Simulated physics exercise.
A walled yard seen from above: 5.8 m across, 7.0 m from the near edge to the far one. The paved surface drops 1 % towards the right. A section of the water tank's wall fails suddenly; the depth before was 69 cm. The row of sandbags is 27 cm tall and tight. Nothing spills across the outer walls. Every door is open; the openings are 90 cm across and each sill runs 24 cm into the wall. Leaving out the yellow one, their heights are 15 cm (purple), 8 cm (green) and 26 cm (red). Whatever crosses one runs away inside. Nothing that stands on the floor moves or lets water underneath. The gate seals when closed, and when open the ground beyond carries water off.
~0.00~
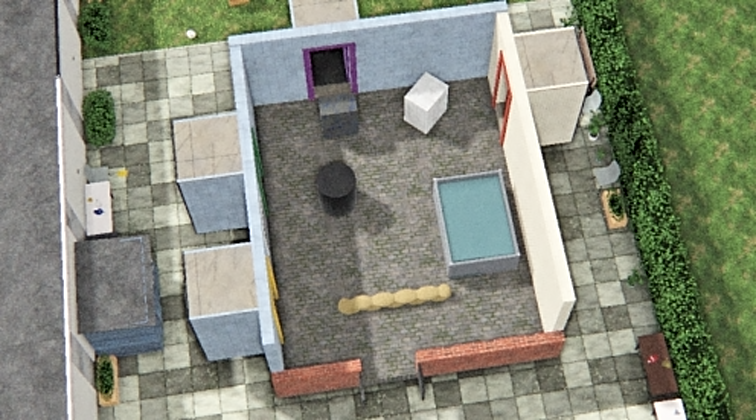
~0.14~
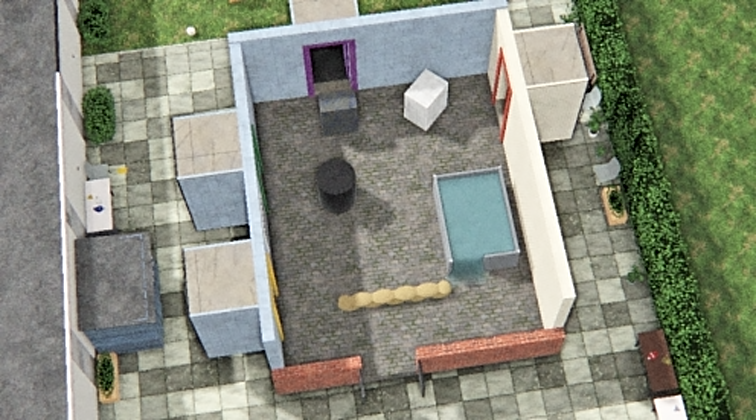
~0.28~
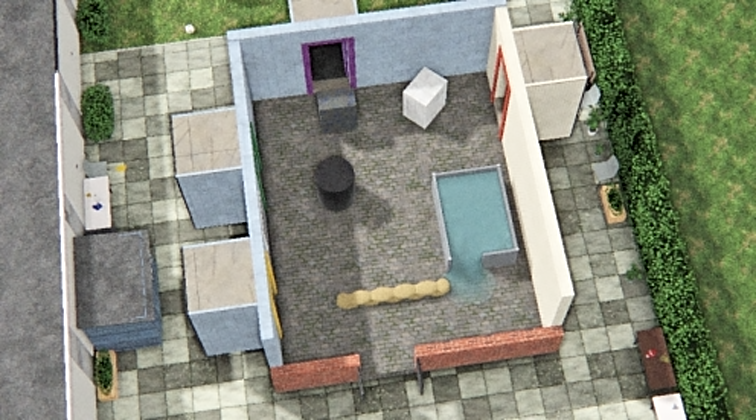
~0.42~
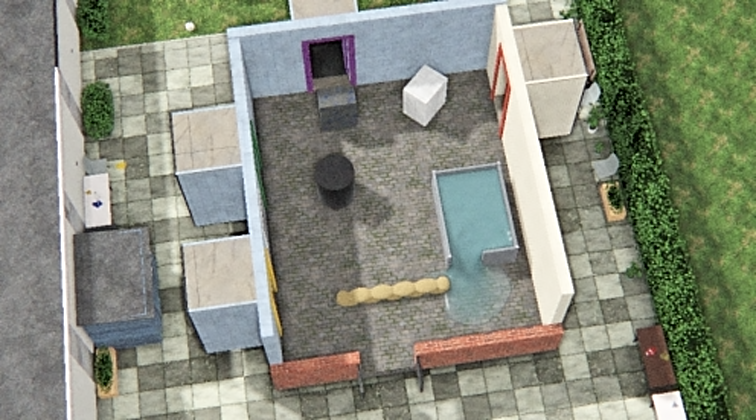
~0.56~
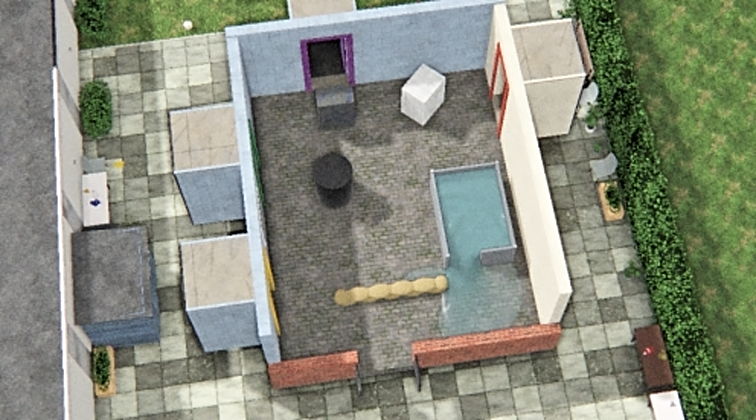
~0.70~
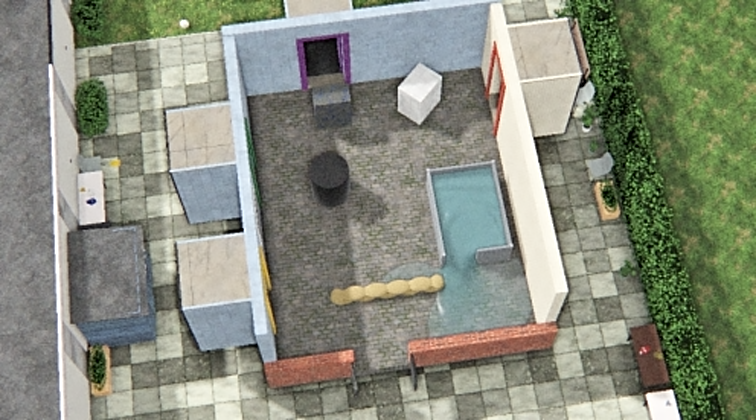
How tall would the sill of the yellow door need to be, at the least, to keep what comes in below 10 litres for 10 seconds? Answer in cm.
About 9.5 cm.
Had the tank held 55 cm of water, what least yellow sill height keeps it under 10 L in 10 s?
Then roughly 6.5 cm.
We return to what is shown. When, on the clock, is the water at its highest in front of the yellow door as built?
At about 3.6 s.
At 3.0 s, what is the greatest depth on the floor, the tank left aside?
Roughly 32 cm.
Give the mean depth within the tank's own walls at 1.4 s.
Some 48 cm.
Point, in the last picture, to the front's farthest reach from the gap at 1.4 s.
At about (369, 359).
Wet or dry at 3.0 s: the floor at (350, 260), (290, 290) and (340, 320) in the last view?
In that order: Under water, flooded, flooded.
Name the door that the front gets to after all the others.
It is the purple one.
After 1.4 s water covers 15 % of the floor, deepest (40 cm) near (530, 336); it has not reached the yellow door.
After 3.0 s water covers 30 % of the floor, deepest (32 cm) near (530, 336); 7 cm at the yellow door, 0 litres in over its 8 cm sill.
After 10.0 s water covers 85 % of the floor, deepest (12 cm) near (450, 347); 6 cm at the yellow door, 24 litres in over its 8 cm sill.
At the yellow door as built, the water arrived by 2.9 s and peaked near 13 cm at 3.6 s.
With a sill of 8.5 cm, 19 litres would have come in within the 10 s; with 12 cm, 2 litres. So under 10 litres takes about 9.5 cm.
